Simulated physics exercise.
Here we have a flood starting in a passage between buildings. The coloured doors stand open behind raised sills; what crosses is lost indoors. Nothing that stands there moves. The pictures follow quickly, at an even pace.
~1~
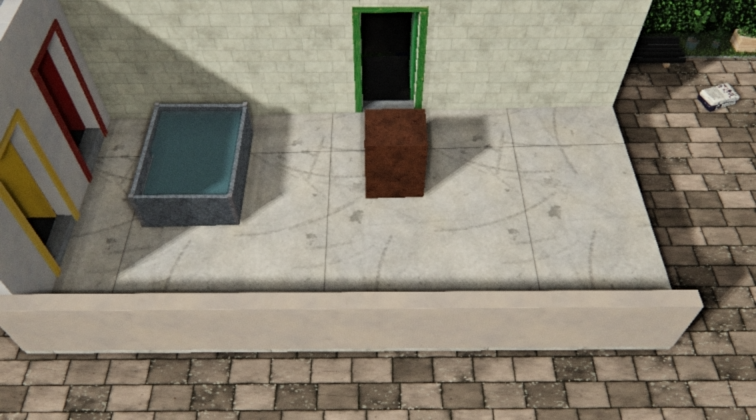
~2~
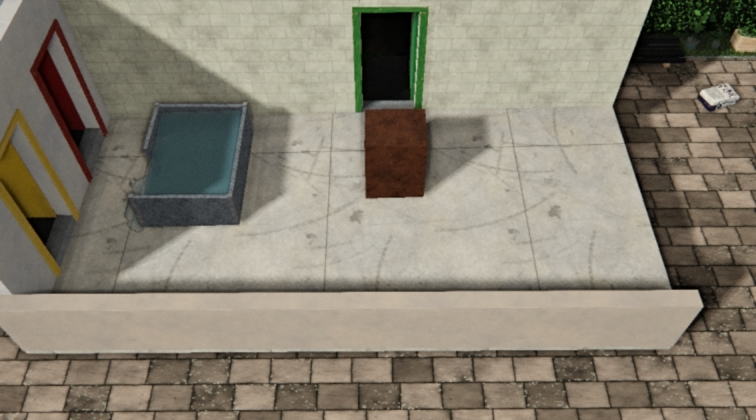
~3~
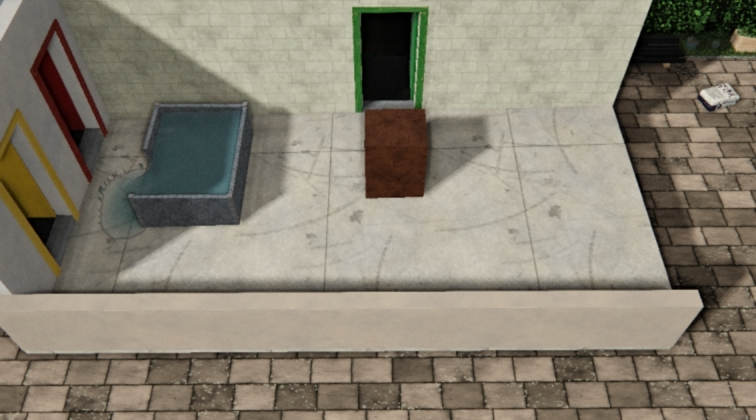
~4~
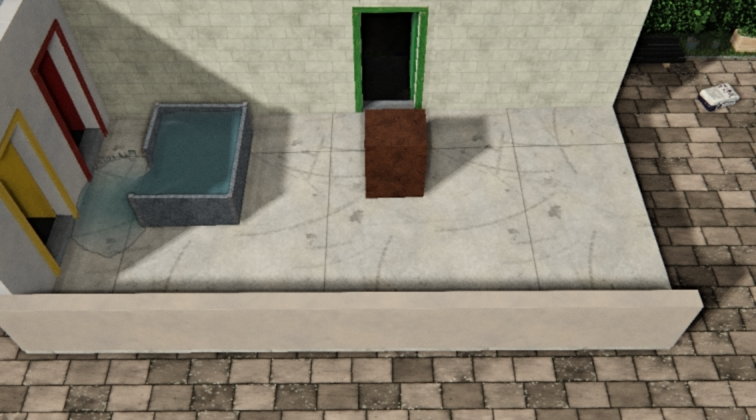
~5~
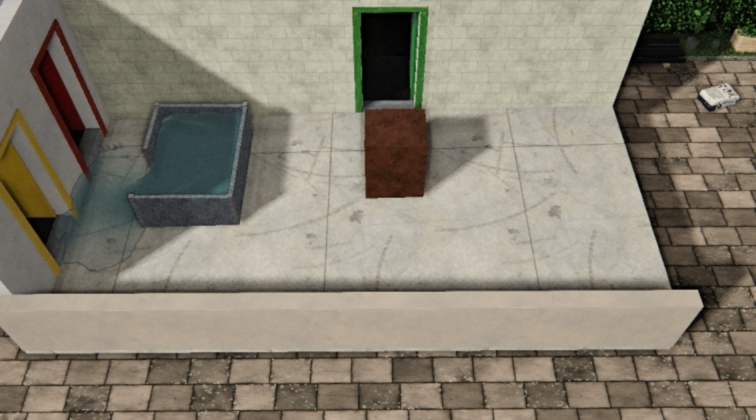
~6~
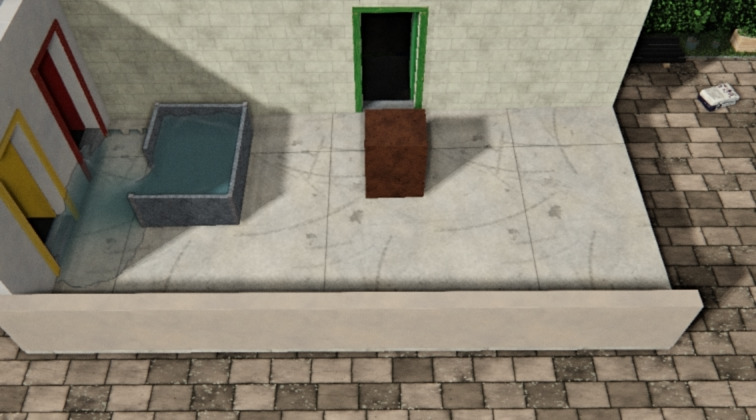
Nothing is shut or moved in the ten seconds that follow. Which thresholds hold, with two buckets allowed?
In the end: The yellow door takes more than that; the green door stays under that; the red door stays under that.
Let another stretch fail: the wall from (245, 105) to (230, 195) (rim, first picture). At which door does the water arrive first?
It is the door marked green.
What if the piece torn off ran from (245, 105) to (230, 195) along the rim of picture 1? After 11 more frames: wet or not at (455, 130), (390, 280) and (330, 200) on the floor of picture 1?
As listed: Wet, wet, covered.
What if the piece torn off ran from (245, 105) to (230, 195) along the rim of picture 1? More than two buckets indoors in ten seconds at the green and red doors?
Then: Green is over, red is under.
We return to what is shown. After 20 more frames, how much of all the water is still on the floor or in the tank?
About 90 per cent.
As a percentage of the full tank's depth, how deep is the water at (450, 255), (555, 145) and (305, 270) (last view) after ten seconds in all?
In turn 6, 0 and 10 in a hundred.
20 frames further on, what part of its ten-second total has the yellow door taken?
About 90 per cent.
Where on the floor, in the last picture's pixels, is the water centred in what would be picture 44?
Close to (221, 206).
A moment on, water covers 10 % of the floor; the yellow door over two buckets in, the green door not reached, the red door under two buckets in.
Next, water covers 20 % of the floor; the yellow door far over two buckets in, the green door not reached, the red door under two buckets in.
Then, water covers 40 % of the floor; the yellow door far over two buckets in, the green door wet at the sill, nothing in, the red door under two buckets in.
Later, water covers 70 % of the floor; the yellow door far over two buckets in, the green door wet at the sill, nothing in, the red door under two buckets in.
In the end, water covers 75 % of the floor; the yellow door far over two buckets in, the green door wet at the sill, nothing in, the red door under two buckets in.
